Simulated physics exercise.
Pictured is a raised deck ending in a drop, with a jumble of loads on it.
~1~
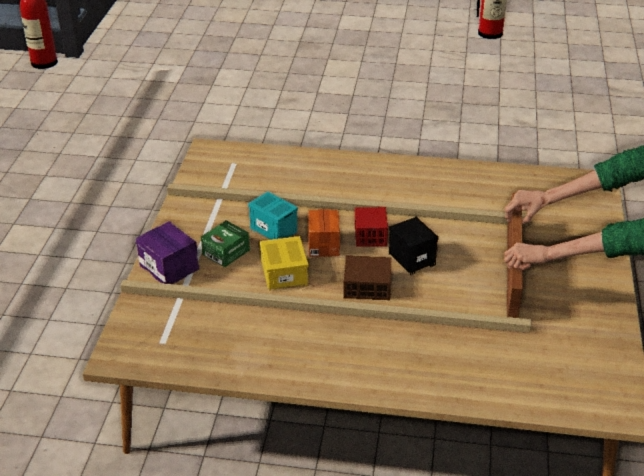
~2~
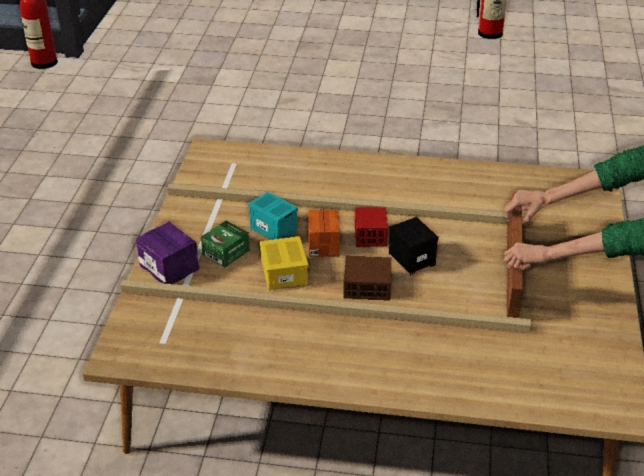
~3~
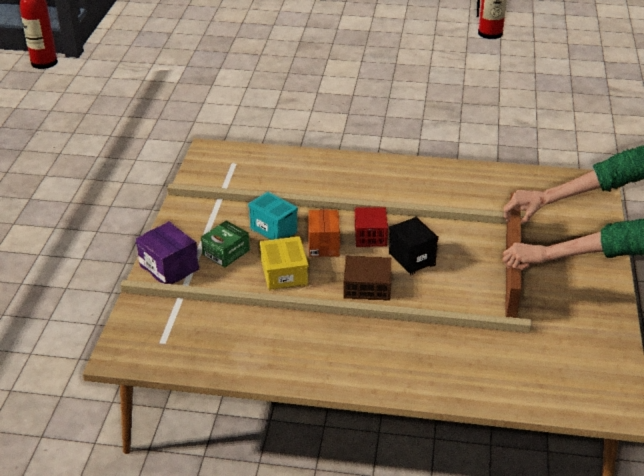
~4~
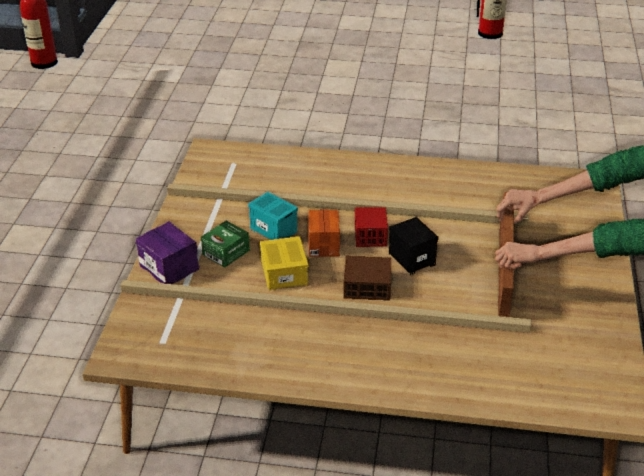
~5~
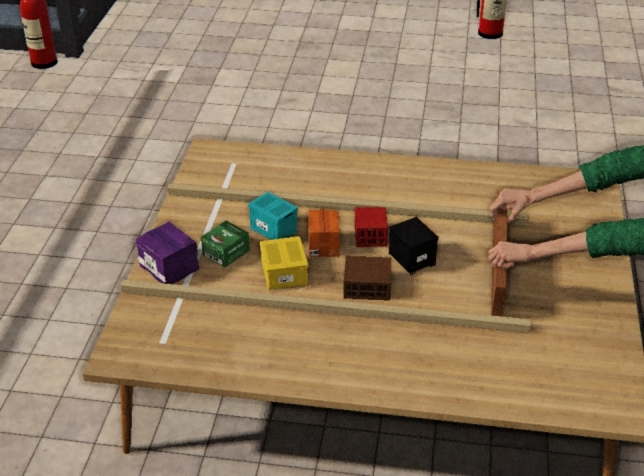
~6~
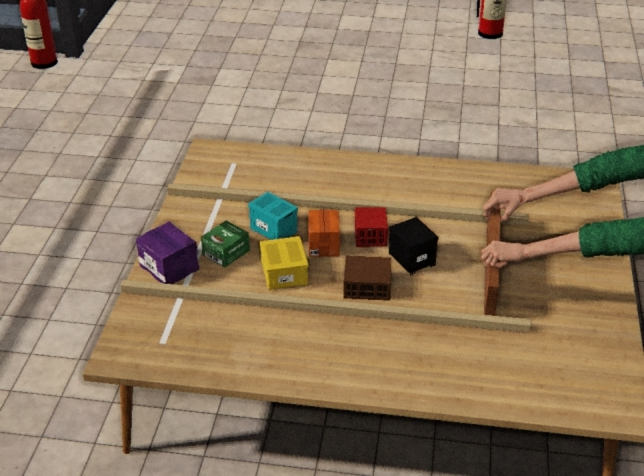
At first, two green-sleeved hands hold an upright wooden plank at the right of a tabletop, with a jumble of colourful boxes and crates lying between two rails to its left. The plank barely moves, then the hands slide it slightly leftward across open surface, while the boxes all stay still.
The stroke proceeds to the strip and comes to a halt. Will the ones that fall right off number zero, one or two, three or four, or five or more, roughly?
So the tally of ones that come down is three, perhaps four, really.
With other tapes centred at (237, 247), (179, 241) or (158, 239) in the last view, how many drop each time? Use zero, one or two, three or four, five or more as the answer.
One to two; five or more; 5 or more.
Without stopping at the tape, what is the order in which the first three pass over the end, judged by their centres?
Going earliest first, it would be the purple parcel, after it the green box, and finally the turquoise tote.
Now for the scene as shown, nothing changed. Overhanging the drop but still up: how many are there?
Number: 1.
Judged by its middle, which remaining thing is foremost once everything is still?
That's the orange parcel.
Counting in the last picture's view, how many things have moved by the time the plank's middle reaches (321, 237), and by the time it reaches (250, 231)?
7, then 8.
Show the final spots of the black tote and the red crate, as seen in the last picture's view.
Near (186, 229) and (197, 210).
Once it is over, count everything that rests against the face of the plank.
The answer is 3.
A little later, none off yet; purple parcel at rest near (168, 254); green box at rest near (226, 244); turquoise tote at rest near (273, 219).
When it is over, the number that fall off is three or four; down, yellow tote, turquoise tote, green box and purple parcel.
